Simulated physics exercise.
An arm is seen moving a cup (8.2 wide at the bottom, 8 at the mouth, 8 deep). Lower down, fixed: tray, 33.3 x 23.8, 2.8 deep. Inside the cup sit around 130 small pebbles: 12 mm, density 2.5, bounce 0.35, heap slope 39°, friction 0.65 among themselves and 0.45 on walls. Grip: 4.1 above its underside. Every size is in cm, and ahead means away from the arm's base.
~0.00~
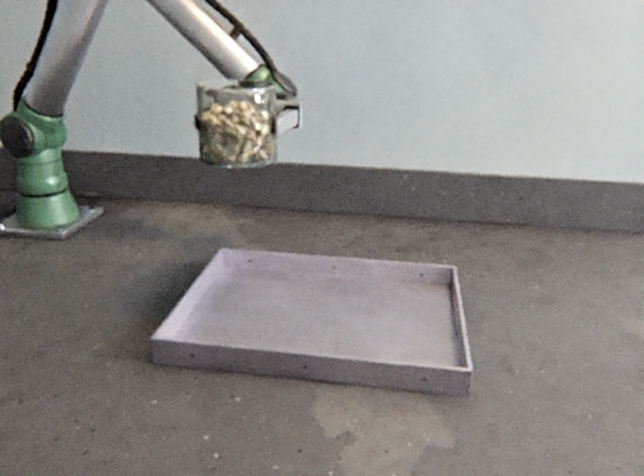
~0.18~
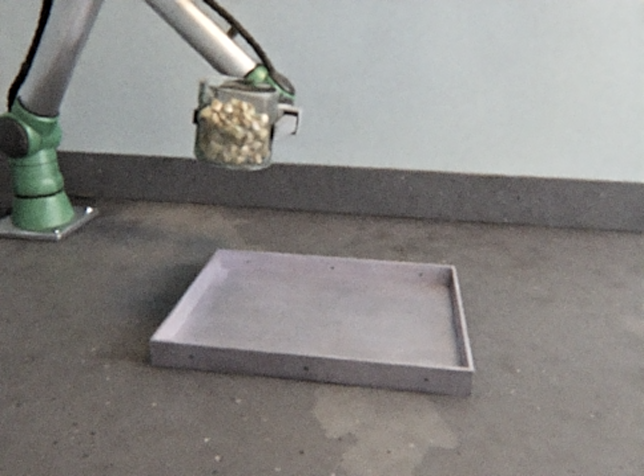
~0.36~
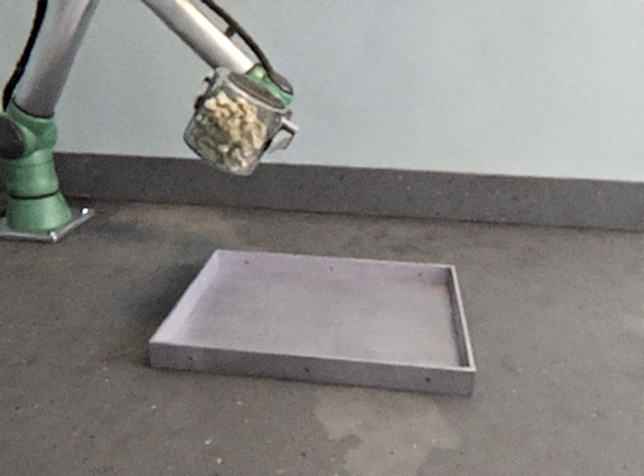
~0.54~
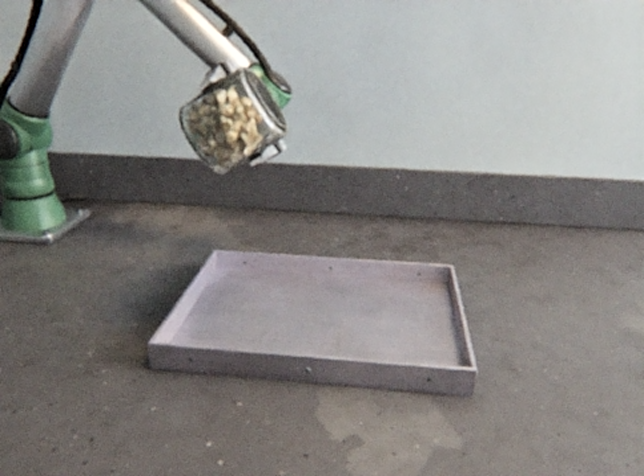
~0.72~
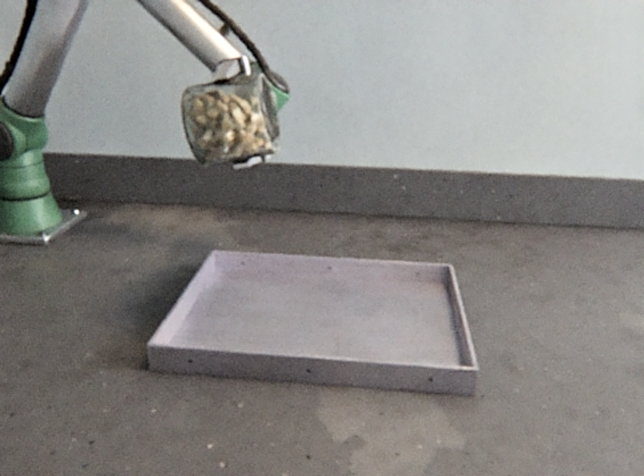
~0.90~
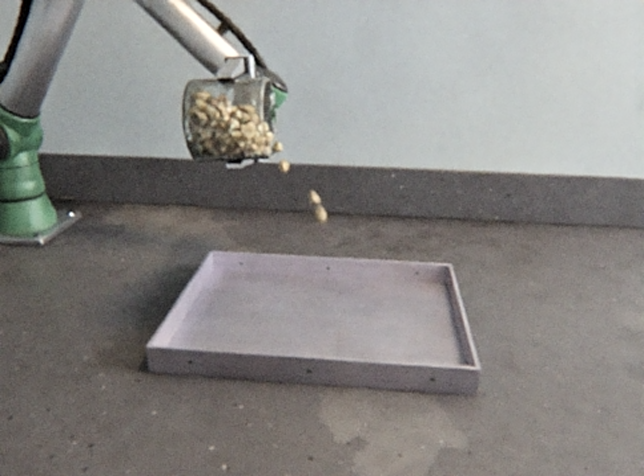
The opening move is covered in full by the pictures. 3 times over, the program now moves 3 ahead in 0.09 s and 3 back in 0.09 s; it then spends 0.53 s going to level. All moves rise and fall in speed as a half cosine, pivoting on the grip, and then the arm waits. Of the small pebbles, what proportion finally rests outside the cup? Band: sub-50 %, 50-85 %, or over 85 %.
Band: 50-85 %.
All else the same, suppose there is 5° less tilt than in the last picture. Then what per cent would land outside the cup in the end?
Estimate: Close to 60 per cent.
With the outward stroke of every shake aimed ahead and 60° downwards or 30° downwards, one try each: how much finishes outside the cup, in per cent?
First try about 20 %, second try about 40 %.
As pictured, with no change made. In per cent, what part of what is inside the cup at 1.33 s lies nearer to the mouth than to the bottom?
Around 40 percent.
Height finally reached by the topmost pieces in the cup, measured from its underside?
Around 4.0 cm up.
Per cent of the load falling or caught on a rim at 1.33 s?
22 per cent.
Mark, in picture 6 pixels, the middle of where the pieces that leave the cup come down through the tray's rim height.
I'd put it somewhere near (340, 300).
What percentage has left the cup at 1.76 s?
About 75 in a hundred parts are out.
After 1.33 s, tilted 86° forward, highest piece 23 above the table; 55 in the tray, 49 in the cup, 30 in flight or on a rim.
After 1.76 s, tilted 30° forward, highest piece 25 above the table; 100 in the tray, 34 in the cup.
After 2.17 s, level, highest piece 24 above the table; 100 in the tray, 34 in the cup.
After 3.22 s, level, highest piece 24 above the table; 100 in the tray, 34 in the cup.
At rest, 100 in the tray, 34 in the cup. That is 75 % outside the cup.
